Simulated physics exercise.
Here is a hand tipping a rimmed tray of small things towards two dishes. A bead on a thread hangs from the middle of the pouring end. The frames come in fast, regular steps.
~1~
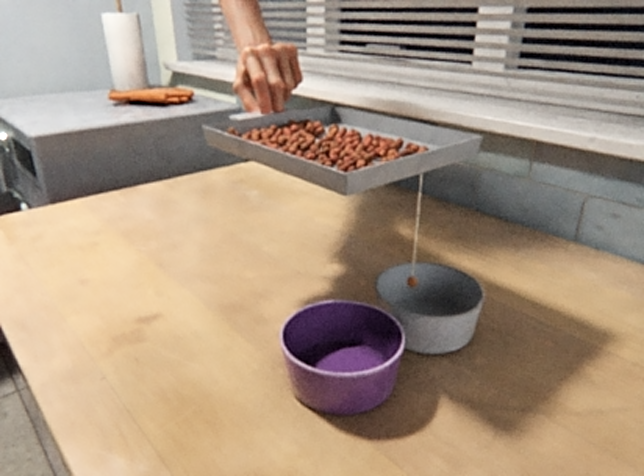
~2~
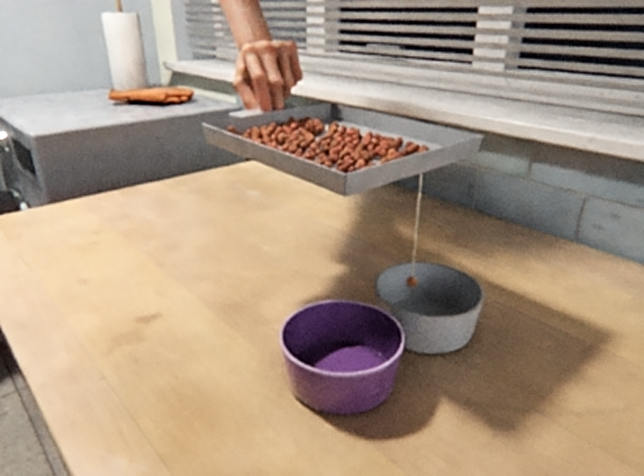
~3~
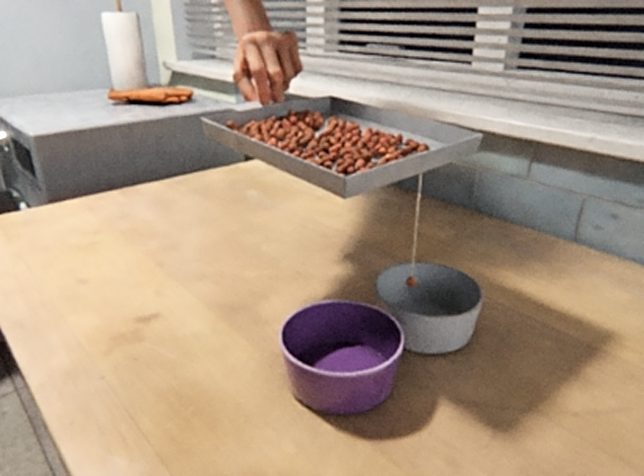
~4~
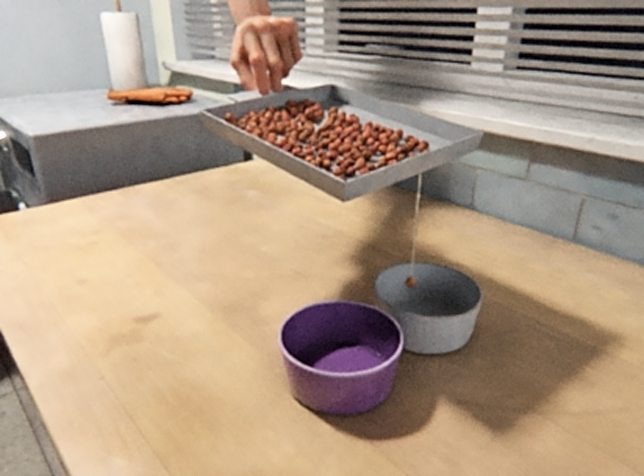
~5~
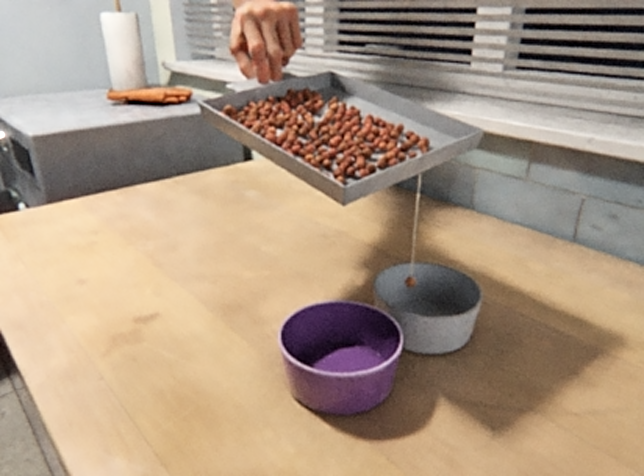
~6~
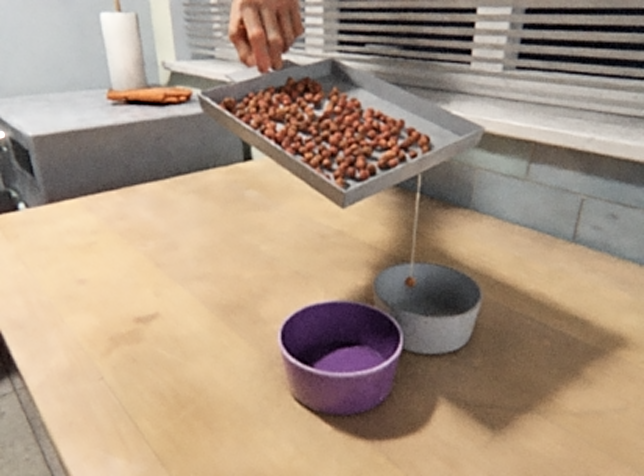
A hand raised the far side of a gray tray of small brown pellets above a purple bowl and a gray bowl, slanting it gradually more toward the front while the bowls stayed still.
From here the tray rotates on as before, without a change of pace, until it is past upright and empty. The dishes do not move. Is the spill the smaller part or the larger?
In the dishes lies over half of it.
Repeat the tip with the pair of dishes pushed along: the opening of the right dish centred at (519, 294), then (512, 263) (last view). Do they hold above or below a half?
In turn: Not half; less than half.
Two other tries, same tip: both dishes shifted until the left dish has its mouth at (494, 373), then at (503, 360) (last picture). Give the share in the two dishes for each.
First some 0, then 0 per cent.
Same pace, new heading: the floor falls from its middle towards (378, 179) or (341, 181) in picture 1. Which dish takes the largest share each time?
One: Left. Two: Left.
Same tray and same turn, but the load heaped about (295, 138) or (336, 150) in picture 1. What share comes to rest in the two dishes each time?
First some 90, then 80 per cent.
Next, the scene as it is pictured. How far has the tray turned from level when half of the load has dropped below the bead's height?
Around 110° of tilt.
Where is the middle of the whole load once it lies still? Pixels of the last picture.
Near (352, 370).
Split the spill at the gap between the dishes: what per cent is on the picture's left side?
Near 10 %.
Shortly afterwards, tray tipped steeply; the whole lot on the tray.
Next, tray tipped right over; all but a few on the tray; only a few in the left dish; only a few in the air.
Some moments later, tray tipped past a quarter turn; the bulk in the left dish; only a few in the right dish; a little outside both.
In the end, tray tipped past a quarter turn; the bulk in the left dish; only a few in the right dish; a little outside both.
